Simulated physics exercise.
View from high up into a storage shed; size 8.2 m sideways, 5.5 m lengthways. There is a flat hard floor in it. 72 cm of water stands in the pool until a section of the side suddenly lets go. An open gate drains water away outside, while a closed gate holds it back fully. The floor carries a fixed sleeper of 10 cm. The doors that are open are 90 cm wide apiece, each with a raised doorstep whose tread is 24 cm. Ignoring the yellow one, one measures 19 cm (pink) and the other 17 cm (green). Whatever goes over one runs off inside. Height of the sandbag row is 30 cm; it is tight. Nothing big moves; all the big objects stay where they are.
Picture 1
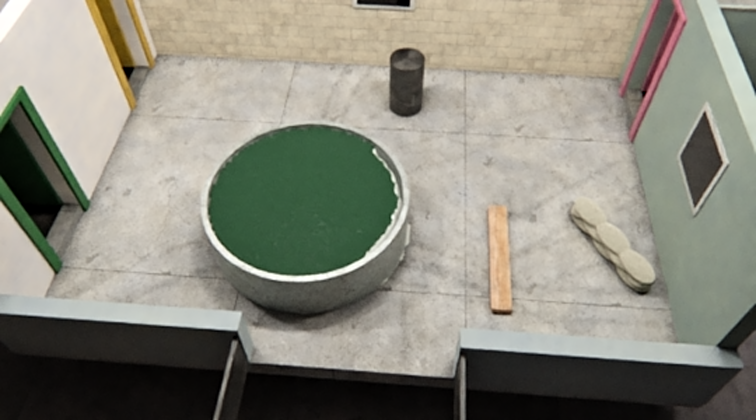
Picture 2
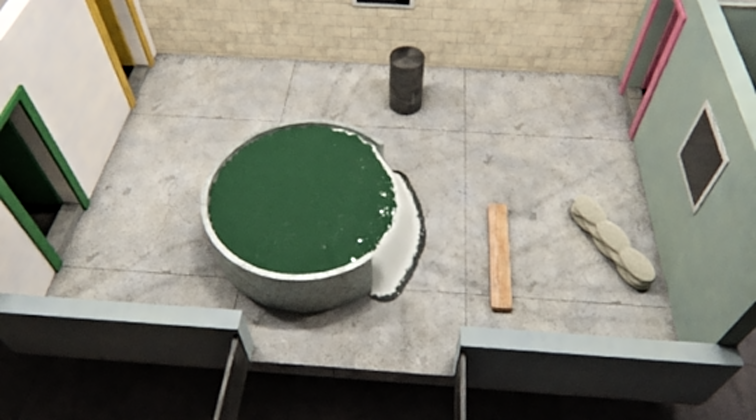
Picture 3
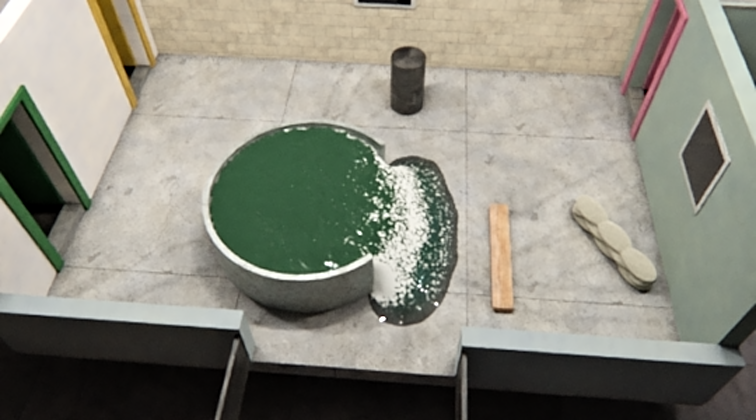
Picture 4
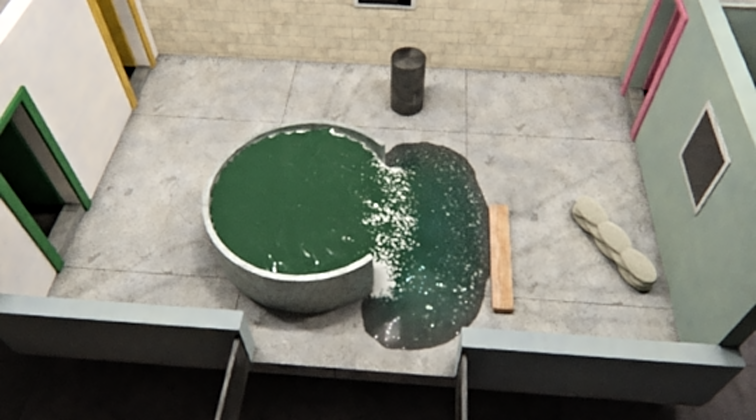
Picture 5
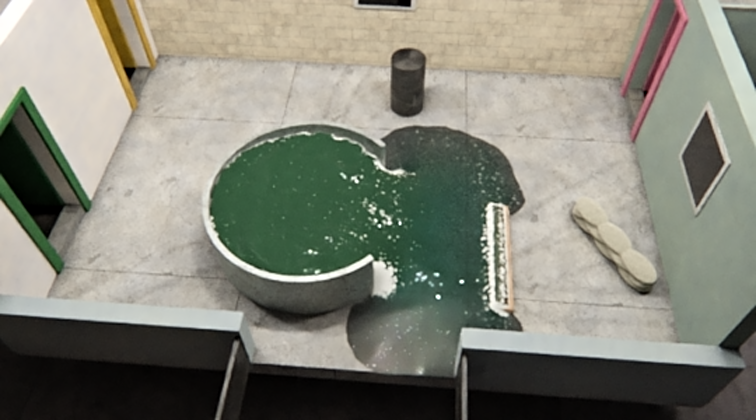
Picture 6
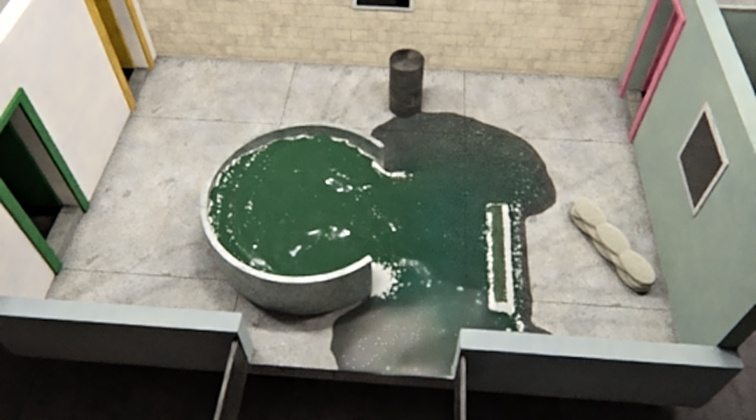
Dark green water sits still in a round, pale-walled pool on a grey floor, then breaks out through its right side in a white, foaming rush. It fans across the floor as a widening dark sheet, reaches the wooden plank and washes around it, spreading toward the dark cylinder and the sandbags while the pool's surface grows choppy.
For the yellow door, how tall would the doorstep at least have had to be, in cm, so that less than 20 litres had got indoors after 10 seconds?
It would need to be about 10.5 cm.
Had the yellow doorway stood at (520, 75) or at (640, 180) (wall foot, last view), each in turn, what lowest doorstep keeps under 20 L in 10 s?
You'd want roughly 17 cm there first, then roughly 21 cm.
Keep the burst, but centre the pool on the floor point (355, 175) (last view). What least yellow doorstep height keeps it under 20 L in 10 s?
In this case, 8.0 cm or so.
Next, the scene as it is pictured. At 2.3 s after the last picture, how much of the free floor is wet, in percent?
Near 45 per cent is wet.
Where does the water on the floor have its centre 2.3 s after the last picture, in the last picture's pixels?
(482, 224) or so.
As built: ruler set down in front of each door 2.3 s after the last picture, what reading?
Pink door 27 cm, green door 0 cm, yellow door 0 cm.
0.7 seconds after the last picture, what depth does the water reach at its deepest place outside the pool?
Around 36 centimetres.
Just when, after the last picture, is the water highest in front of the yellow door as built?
That happens close to 6.5 s on the clock.
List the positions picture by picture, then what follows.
In the first picture, the pool at (306, 197) is whole and still, 72 cm deep; the yellow door at (124, 38) is dry.
In the second picture, the front is at a hidden place, 0.3 m from the gap at (403, 220); 0.5 m2 of floor is wet, 72 cm left at the back.
In the third picture, the gap is at (404, 224), the front 0.8 m out at (435, 170); the back of the pool holds 72 cm.
In the fourth picture, the front is at (470, 172), 1.3 m from the gap at (404, 227); 3.9 m2 of floor is wet, 72 cm left at the back.
In the fifth picture, water pours out at (404, 228) and has run 1.9 m, to (501, 158); about 7 cm deep outside, 71 cm at the back.
In the sixth picture, water pours out at (402, 229) and has run 2.4 m, to (530, 152); about 6 cm deep outside, 66 cm at the back; the yellow door at (123, 39), 5.4 m from the gap, is still 4.4 m from the nearest water.
Then, 0.7 s after the last picture water covers 40 % of the floor, deepest (36 cm) near (569, 217); it has not reached the yellow door.
Then, 2.3 s after the last picture water covers 45 % of the floor, deepest (41 cm) near (665, 311); it has not reached the yellow door.
Then, 9.3 s after the last picture water covers 95 % of the floor, deepest (14 cm) near (652, 253); 11 cm at the yellow door, 80 litres in over its 6 cm doorstep.
At the yellow door as built, the water peaked near 16 cm, 6.7 s after the last picture.
Run again over the same 10 s with other heights there, 37 litres in over 9 cm, 12 litres over 12 cm. The limit of 20 litres is kept from about 10.5 cm up.
